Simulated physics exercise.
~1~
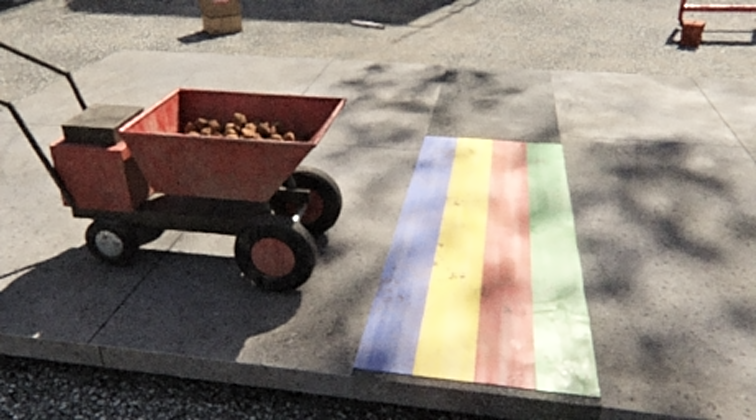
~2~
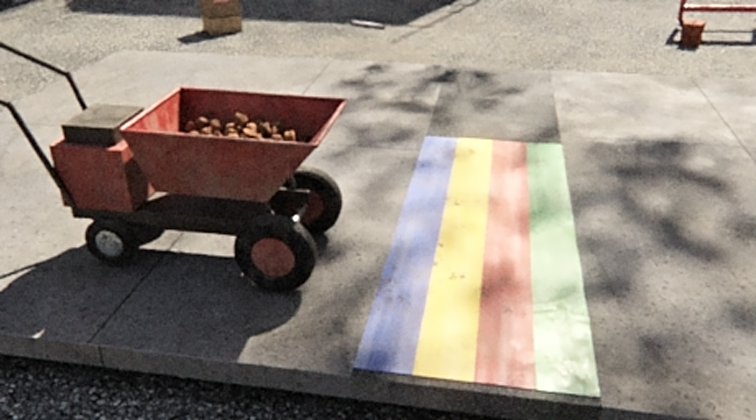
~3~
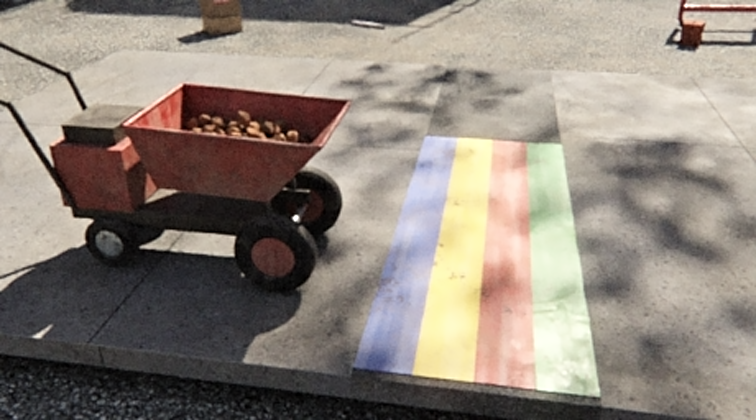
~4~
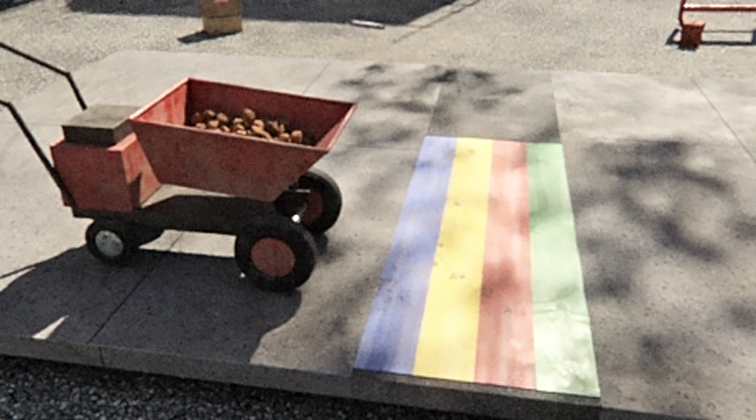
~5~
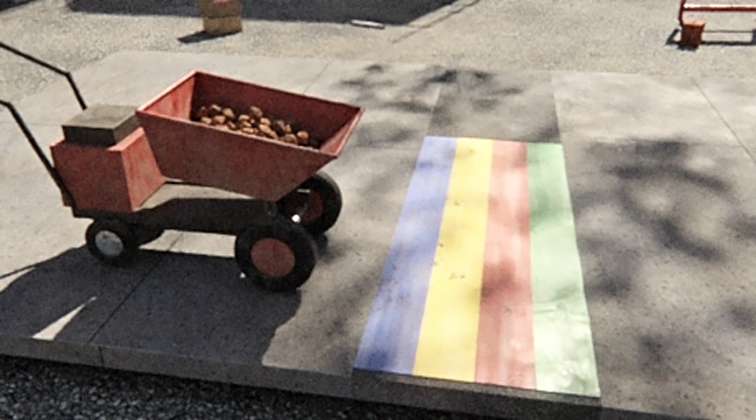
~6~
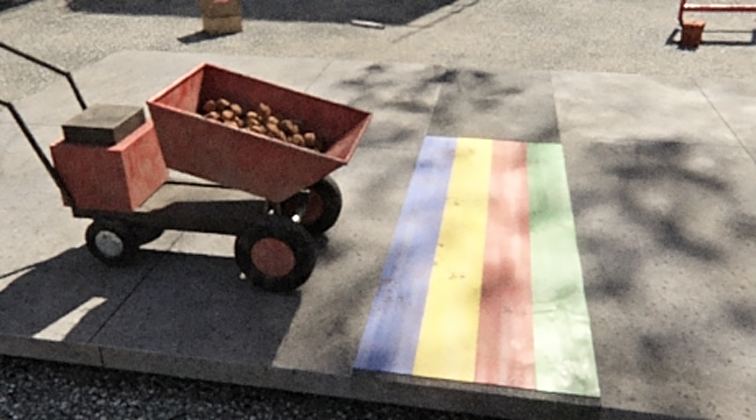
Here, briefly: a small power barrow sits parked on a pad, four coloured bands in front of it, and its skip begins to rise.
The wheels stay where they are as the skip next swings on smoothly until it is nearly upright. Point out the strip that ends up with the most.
The yellow one ends up with the most.
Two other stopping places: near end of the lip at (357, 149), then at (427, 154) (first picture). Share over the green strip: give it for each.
In order, 10 % followed by 40 %.
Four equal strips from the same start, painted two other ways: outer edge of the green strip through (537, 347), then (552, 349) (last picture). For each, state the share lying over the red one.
The first one comes out at 20 percent, while the second comes out at 20 percent.
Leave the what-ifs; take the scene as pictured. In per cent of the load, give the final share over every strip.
In per cent, blue strip 15, yellow strip 40, red strip 15 and green strip 5.
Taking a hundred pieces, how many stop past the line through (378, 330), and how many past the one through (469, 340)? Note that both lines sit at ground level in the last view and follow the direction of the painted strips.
Around 80 per cent for the first, around 30 per cent for the second.
Just after the last frame, skip tipped steeply; every one in the skip.
A moment on, skip tipped right over; almost all in the skip; just a few over the blue strip; just a few over the yellow strip.
Further on, skip tipped right over; roughly a third in the skip; roughly a quarter over the blue strip; roughly a third over the yellow strip; about a tenth over the red strip; just a few over the green strip.
When it is over, skip tipped right over; roughly a quarter in the skip; about a tenth over the blue strip; roughly a third over the yellow strip; roughly a quarter over the red strip; about a tenth over the green strip.
